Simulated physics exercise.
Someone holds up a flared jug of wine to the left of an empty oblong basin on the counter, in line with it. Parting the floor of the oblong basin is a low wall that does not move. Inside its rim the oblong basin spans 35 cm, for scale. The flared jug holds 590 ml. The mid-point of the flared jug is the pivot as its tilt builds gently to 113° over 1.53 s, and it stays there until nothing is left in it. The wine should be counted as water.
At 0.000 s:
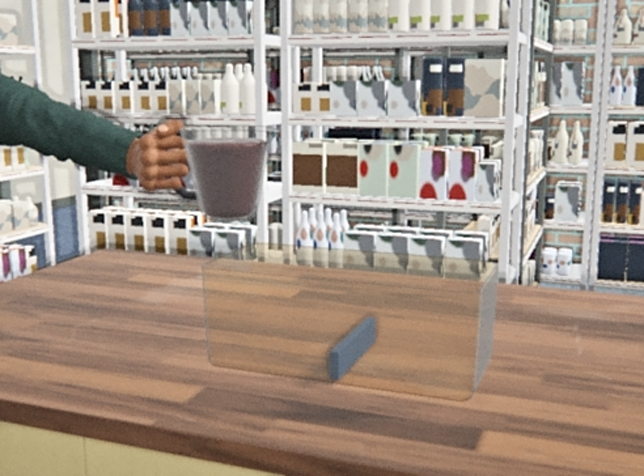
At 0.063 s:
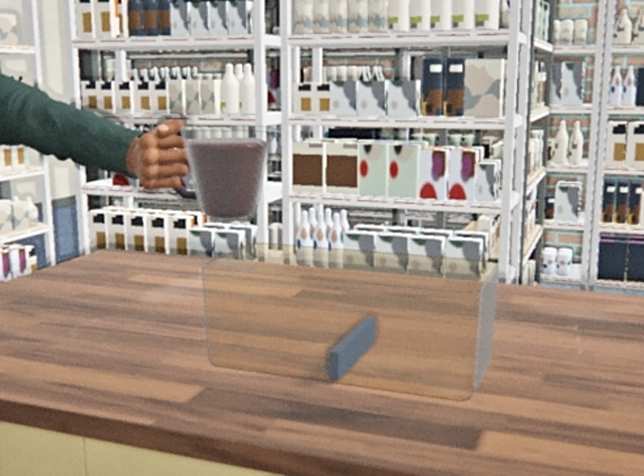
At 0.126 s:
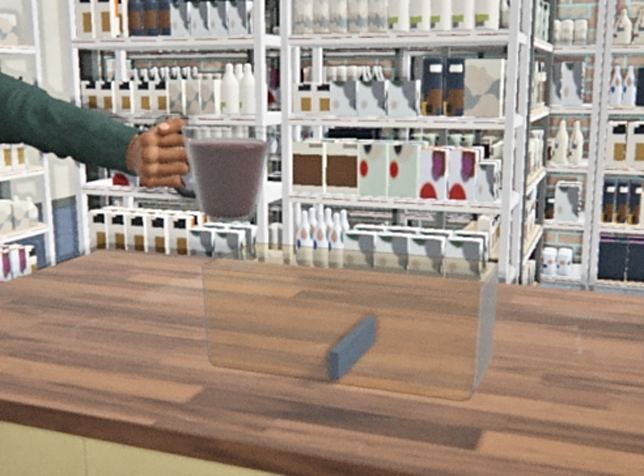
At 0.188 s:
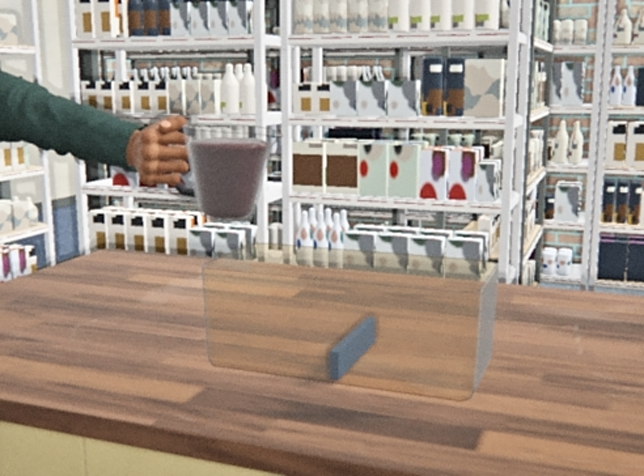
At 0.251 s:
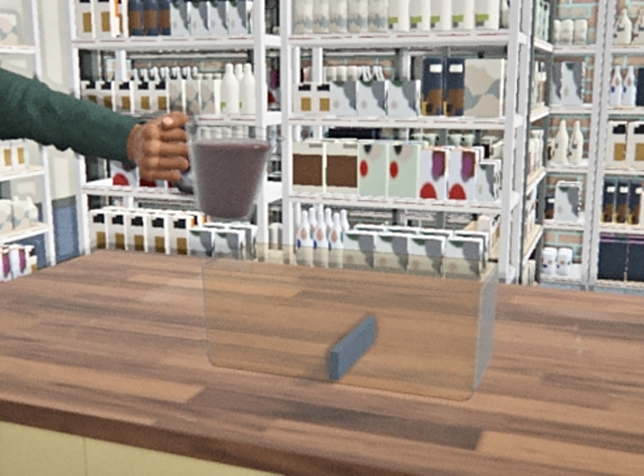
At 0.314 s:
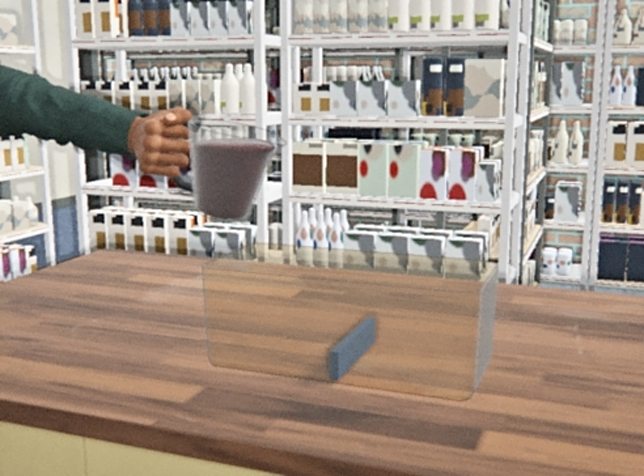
A hand slowly tilting a flared jug of dark wine slightly rightward above a clear, empty basin on a wooden shop counter.
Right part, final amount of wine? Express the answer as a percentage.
8 per cent.
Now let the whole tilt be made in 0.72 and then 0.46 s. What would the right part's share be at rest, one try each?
Respectively about 10 and 15 percent.
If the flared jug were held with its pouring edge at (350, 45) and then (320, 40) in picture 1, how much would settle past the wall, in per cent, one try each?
90 in a hundred, followed by 85 in a hundred.
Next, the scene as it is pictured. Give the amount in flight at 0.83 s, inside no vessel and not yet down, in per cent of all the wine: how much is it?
Around 16 percent.
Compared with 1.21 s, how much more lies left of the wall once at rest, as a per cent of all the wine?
About 12 per cent.
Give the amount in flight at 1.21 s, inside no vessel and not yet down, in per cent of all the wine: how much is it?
Near 7 in a hundred.
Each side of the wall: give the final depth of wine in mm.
Final levels - left approx 20 mm, right approx 2 mm.
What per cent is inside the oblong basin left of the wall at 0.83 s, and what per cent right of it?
14 per cent left and 0 right, roughly.
By 0.83 s the tilt is 64° and 69 per cent is still to pour, 14 is left of the wall and 0 right of it.
By 1.21 s the tilt is 101° and 10 per cent is still to pour, 79 is left of the wall and 3 right of it.
By 1.60 s the tilt is 113° and 0 per cent is still to pour, 91 is left of the wall and 8 right of it.
By 2.03 s the tilt is 113° and 0 per cent is still to pour, 91 is left of the wall and 8 right of it.
At rest 91 per cent lies left of the wall, 8 right of it and 1 outside.
